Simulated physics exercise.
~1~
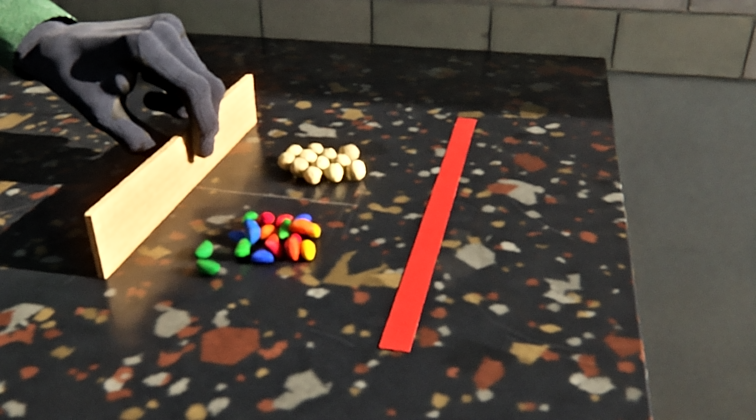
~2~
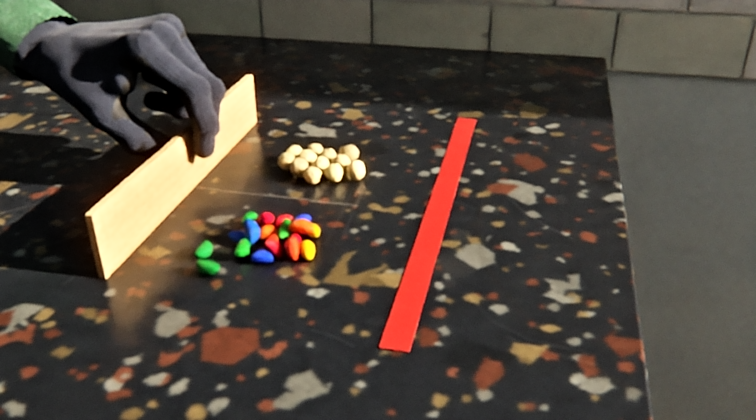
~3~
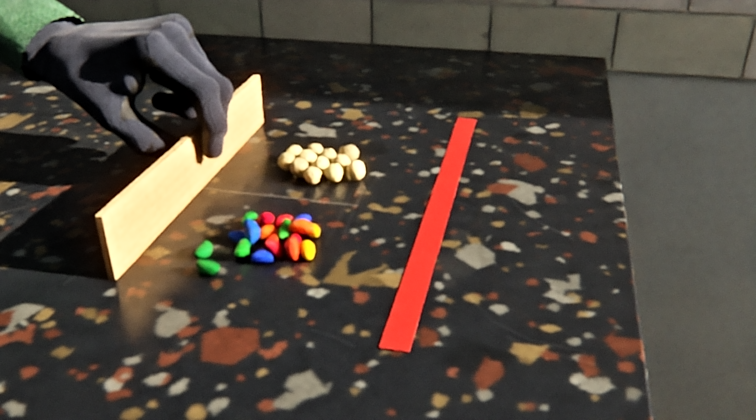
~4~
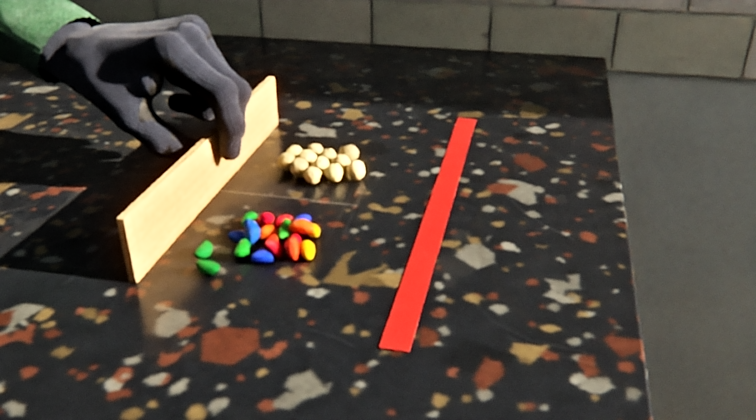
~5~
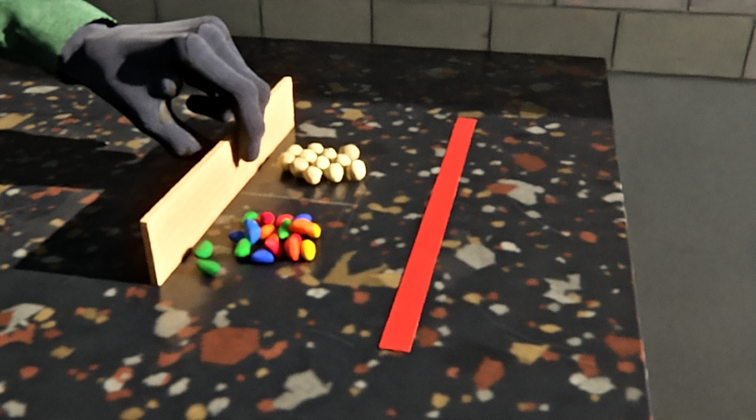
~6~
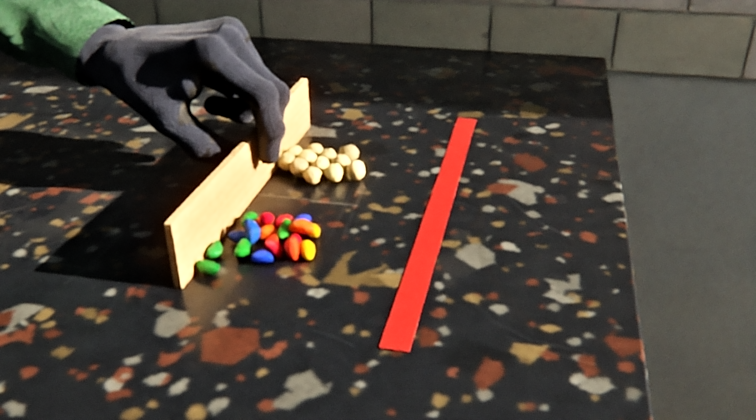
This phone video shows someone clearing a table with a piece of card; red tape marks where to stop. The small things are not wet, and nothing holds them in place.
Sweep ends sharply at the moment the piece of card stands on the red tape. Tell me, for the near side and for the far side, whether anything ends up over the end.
The front lot will not lose anything to the drop; the back lot will not lose anything to the drop.
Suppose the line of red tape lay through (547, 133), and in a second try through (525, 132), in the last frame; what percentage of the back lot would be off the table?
First try 0 in a hundred, second try 0 in a hundred.
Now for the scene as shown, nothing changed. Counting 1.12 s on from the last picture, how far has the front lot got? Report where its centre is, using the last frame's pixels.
Close to (463, 262).
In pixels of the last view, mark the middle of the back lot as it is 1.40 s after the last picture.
Its centre sits near (482, 179).
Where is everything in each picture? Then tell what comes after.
Piece of card near (111, 230), at rest; red tape near (465, 127), well back from the edge; edge at (629, 230); front lot near (271, 244), a few jelly beans; back lot near (321, 166), a few macadamia nuts, in the first frame.
Piece of card near (111, 230), at rest; back lot near (321, 166), in the second frame.
Piece of card near (121, 231); front lot near (271, 244), in the third frame.
Piece of card near (142, 234); back lot near (321, 166), in the fourth frame.
Piece of card near (164, 236); front lot near (271, 244), in the fifth frame.
Piece of card near (187, 239); red tape near (465, 127); edge at (629, 230); front lot near (271, 244); back lot near (321, 166), in the sixth frame.
Then, 0.55 s on from there, piece of card still moving, near (353, 145); front lot all on the table, its front near (393, 261); back lot all on the table, its front near (408, 172).
Then, 1.12 s on from there, piece of card stopped at the red tape; front lot all on the table, its front near (512, 275); back lot all on the table, its front near (507, 181).
Then, 1.40 s on from there, piece of card stopped at the red tape; front lot all on the table, its front near (512, 275); back lot all on the table, its front near (511, 181).
In the end, piece of card stopped at the red tape; front lot all on the table, its front near (512, 275); back lot all on the table, its front near (511, 181).
